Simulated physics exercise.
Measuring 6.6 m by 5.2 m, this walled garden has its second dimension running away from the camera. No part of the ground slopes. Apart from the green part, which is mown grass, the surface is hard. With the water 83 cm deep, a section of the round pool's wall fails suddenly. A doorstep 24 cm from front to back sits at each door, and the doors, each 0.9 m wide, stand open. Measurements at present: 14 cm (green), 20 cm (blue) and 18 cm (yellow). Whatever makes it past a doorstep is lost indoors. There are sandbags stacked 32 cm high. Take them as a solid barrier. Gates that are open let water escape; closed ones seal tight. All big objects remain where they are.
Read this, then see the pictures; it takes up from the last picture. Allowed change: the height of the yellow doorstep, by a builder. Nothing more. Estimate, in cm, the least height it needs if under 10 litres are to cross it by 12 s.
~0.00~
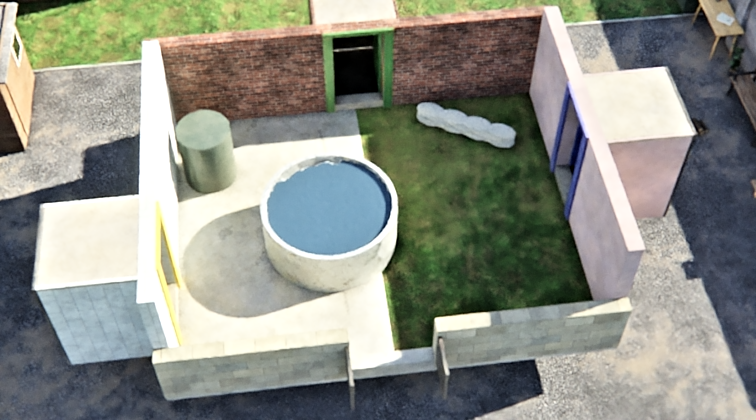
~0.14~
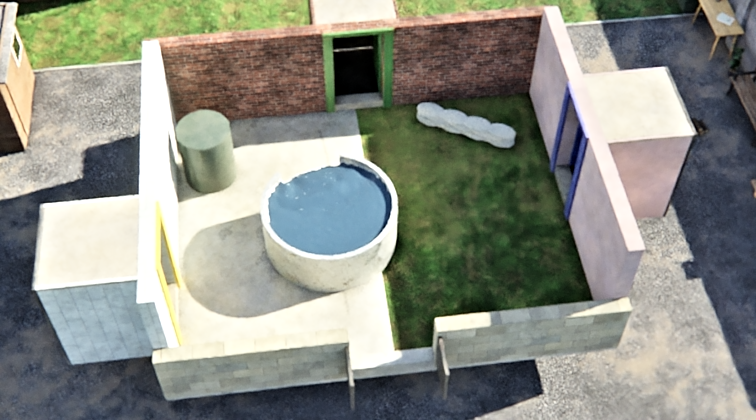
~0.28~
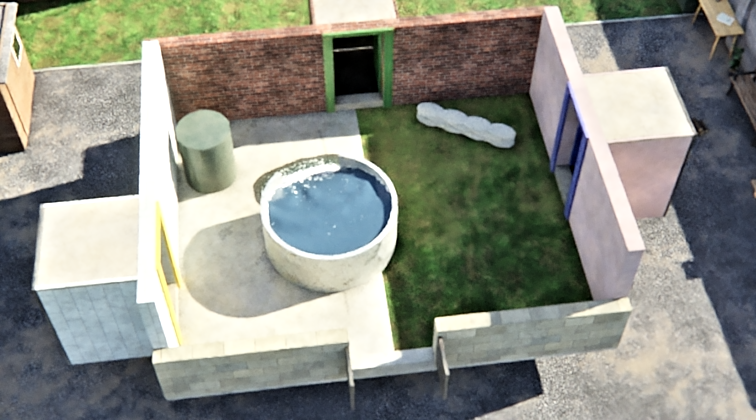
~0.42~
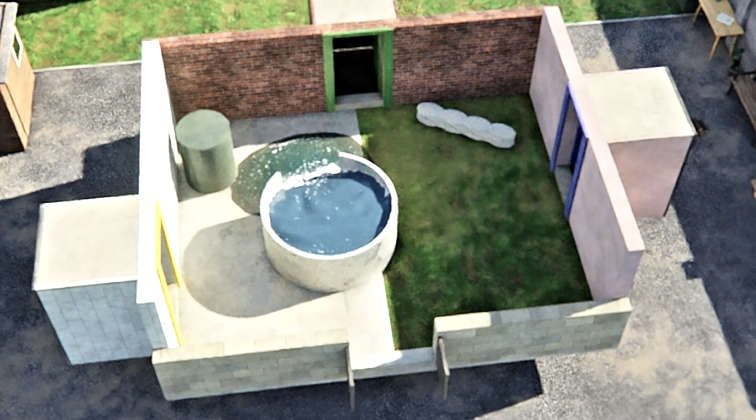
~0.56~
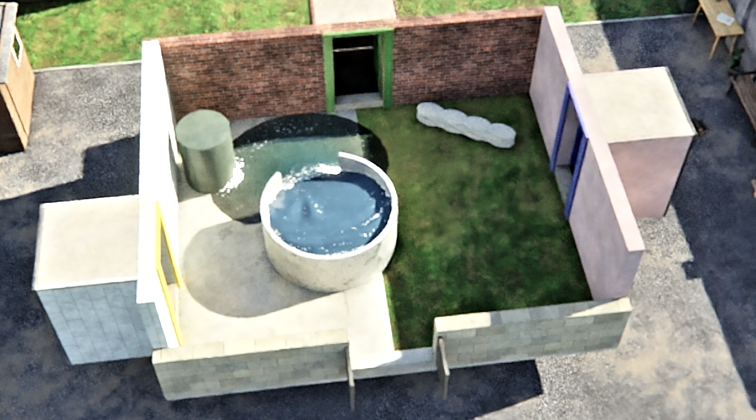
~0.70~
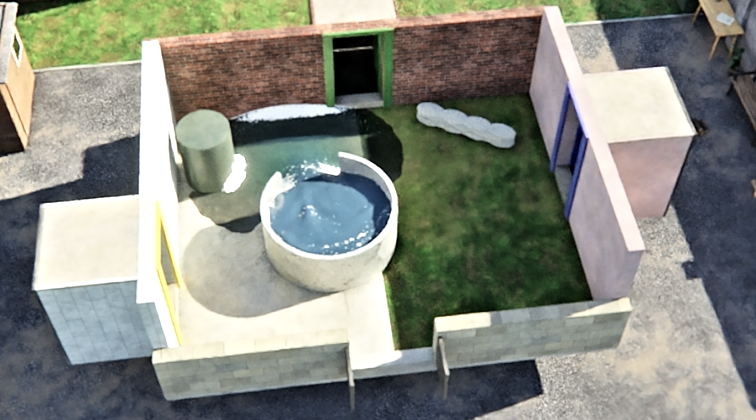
I would say 8 cm.
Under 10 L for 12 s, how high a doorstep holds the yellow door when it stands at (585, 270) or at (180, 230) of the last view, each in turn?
Roughly 10.5 cm for the first and 8.5 cm for the second.
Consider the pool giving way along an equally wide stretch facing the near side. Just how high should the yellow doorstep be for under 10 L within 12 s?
About 20 centimetres.
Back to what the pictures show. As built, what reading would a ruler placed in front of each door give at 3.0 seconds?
In cm: Green 18, blue 0, yellow 5.
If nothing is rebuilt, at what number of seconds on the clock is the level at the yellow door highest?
Around 7.0 s.
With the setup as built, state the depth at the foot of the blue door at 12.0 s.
Depth: Near 11.0 cm.
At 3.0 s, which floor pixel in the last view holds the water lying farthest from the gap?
Near pixel (526, 99).
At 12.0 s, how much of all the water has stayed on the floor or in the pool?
Something near 92 out of a hundred parts.
After 1.4 s water covers 25 % of the floor, deepest (50 cm) near (178, 131); it has not reached the yellow door.
After 3.0 s water covers 50 % of the floor, deepest (41 cm) near (178, 145); 5 cm at the yellow door, 0 litres in over its 18 cm doorstep.
After 12.0 s water covers 95 % of the floor, deepest (12 cm) near (488, 177); 7 cm at the yellow door, 0 litres in over its 18 cm doorstep.
At the yellow door as built, the water arrived by 2.4 s and peaked near 11 cm at 6.8 s.
Run again over the same 12 s with other heights there, 22 litres in over 6.5 cm, 5 litres over 9 cm. The limit of 10 litres is kept from about 8 cm up.
